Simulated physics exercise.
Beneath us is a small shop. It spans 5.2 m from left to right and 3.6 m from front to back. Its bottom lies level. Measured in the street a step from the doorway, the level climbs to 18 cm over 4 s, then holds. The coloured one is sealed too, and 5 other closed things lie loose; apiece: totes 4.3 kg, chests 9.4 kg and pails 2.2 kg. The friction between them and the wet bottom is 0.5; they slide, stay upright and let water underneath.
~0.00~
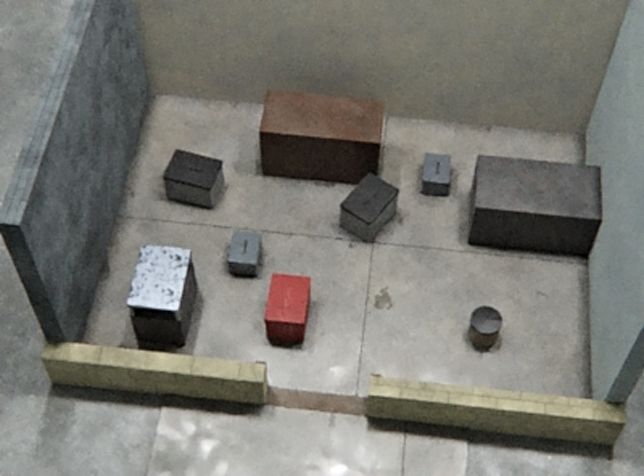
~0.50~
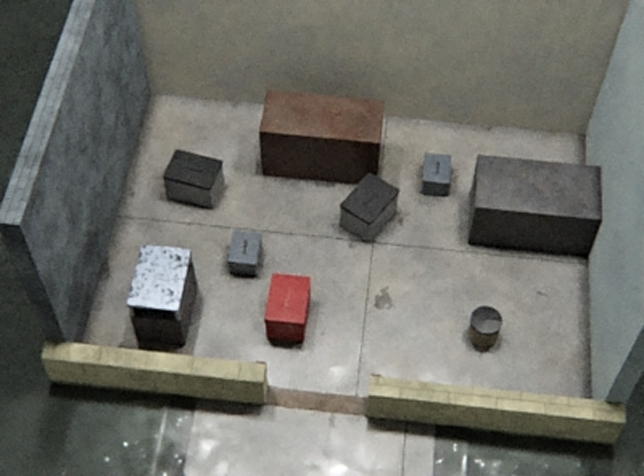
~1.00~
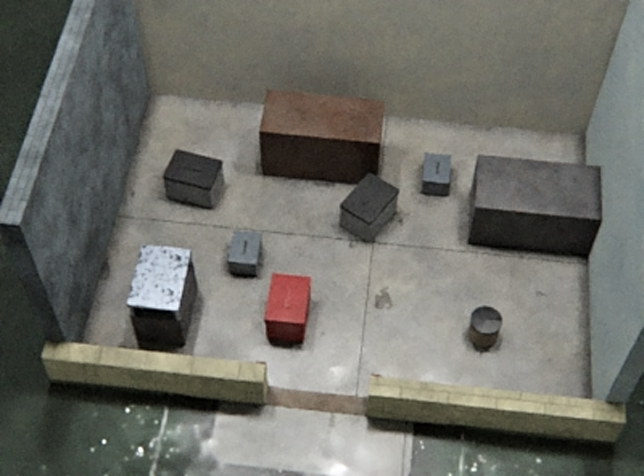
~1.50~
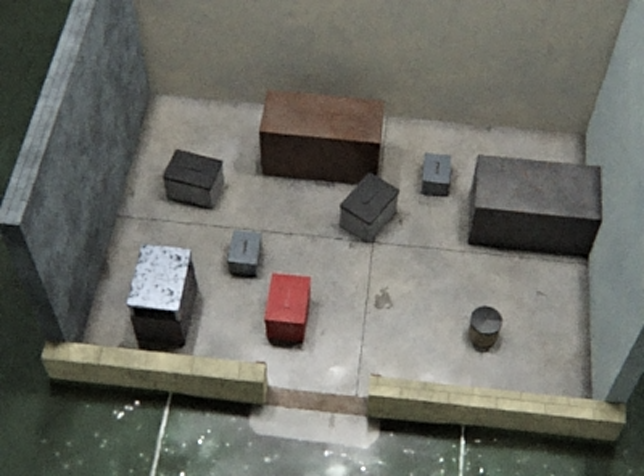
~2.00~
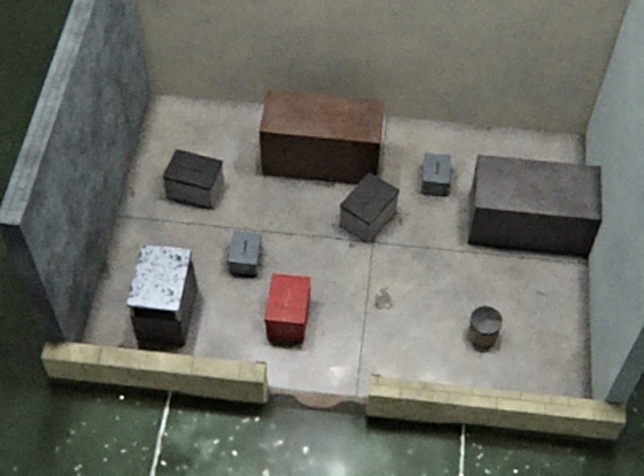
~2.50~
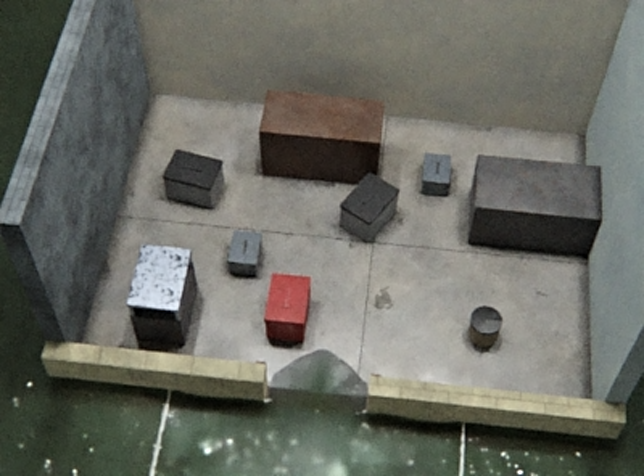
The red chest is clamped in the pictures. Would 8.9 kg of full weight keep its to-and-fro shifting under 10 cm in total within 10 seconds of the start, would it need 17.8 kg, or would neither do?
It moves too much either way.
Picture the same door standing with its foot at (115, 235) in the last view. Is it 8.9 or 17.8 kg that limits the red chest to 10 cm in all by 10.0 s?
So only the heavy mass does it.
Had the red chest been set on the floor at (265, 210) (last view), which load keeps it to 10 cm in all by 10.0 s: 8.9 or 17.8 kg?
Short answer: No load.
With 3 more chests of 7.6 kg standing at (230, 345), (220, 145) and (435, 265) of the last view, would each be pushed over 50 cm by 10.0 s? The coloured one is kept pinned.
Listed in turn, they go beneath the bar, beneath the bar, over the bar.
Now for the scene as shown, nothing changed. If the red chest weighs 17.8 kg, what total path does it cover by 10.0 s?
I'd put it near 60 cm in all.
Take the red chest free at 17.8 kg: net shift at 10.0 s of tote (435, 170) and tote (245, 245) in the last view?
200 cm and 10 cm respectively.
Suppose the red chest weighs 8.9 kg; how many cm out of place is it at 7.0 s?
150 cm.
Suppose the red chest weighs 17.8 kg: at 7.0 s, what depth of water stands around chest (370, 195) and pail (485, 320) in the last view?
5 and 1 cm.
After 3.5 s the red chest would be 1 cm from its start with 8.9 kg and 0 cm from its start with 17.8 kg; 3 cm of water round it then.
After 4.5 s the red chest would be 50 cm from its start with 8.9 kg and 3 cm from its start with 17.8 kg; 5 cm of water round it then.
After 7.0 s the red chest would be 156 cm from its start with 8.9 kg and 22 cm from its start with 17.8 kg; 5 cm of water round it then.
After 10.0 s the red chest would be 280 cm from its start with 8.9 kg and 55 cm from its start with 17.8 kg; 6 cm of water round it then.
